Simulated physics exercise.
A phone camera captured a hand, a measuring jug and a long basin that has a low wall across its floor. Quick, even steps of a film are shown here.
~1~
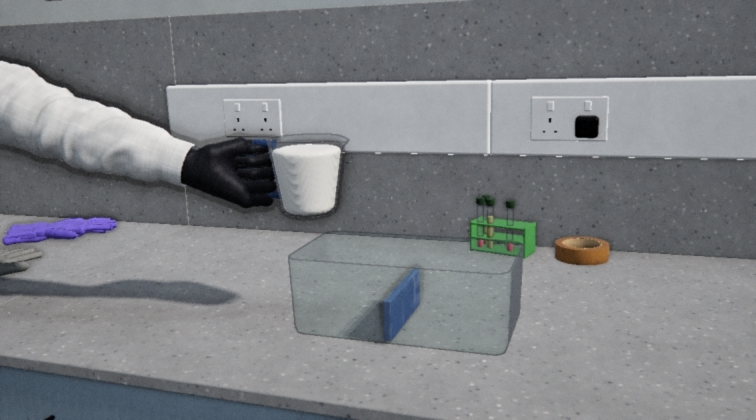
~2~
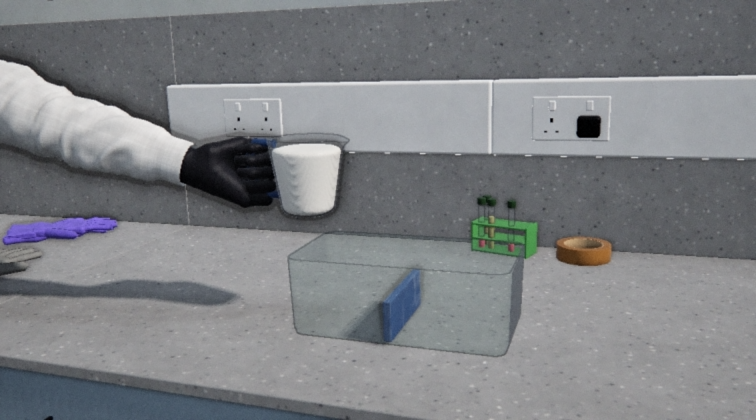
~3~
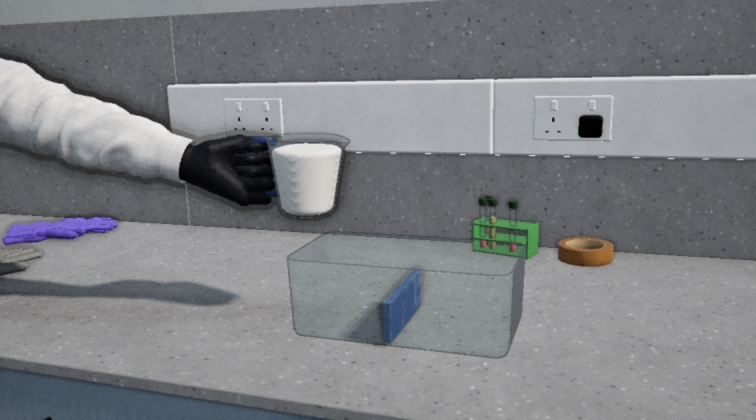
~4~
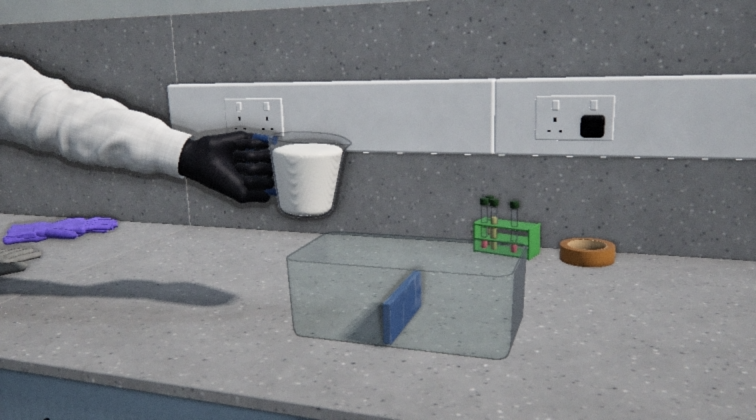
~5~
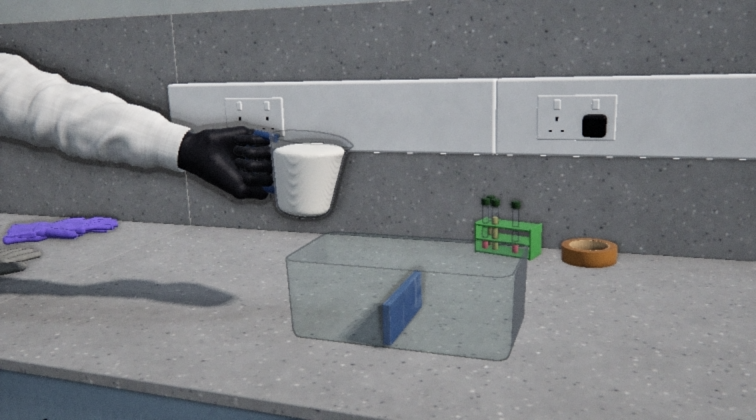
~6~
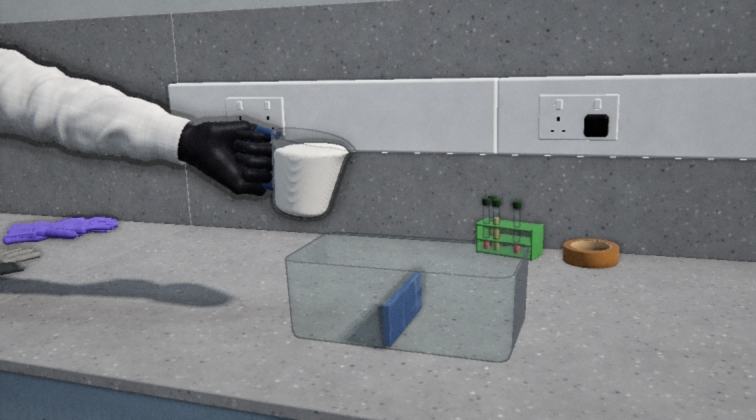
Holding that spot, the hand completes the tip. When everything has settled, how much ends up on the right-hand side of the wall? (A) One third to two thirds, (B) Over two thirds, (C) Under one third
Under one third.
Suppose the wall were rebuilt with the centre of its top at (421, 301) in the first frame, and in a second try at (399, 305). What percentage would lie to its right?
I'd expect near 5 percent the first time and near 50 percent the next.
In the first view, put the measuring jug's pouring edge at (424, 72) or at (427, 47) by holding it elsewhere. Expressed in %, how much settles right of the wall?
You'd get around 85 per cent and then around 75 per cent.
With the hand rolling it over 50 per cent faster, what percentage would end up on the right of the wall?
Near 15 %.
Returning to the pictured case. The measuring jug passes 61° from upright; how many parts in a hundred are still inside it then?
Remaining share, estimated: 75 %.
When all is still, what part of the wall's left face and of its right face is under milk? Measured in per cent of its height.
Left of the wall 30 %, right of the wall 10 %.
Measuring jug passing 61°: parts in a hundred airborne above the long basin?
That comes to near 15 percent.
A moment on, the measuring jug is tipped part way and 74 per cent is still to pour, 6 is left of the wall and 4 right of it.
Next, the measuring jug is tipped on its side and 22 per cent is still to pour, 45 is left of the wall and 21 right of it.
Then the measuring jug is tipped right over and 1 per cent is still to pour, 76 is left of the wall and 22 right of it.
Later the measuring jug is tipped right over and 0 per cent is still to pour, 77 is left of the wall and 22 right of it.
Finally, 77 per cent lies left of the wall, 22 right of it and 1 outside.
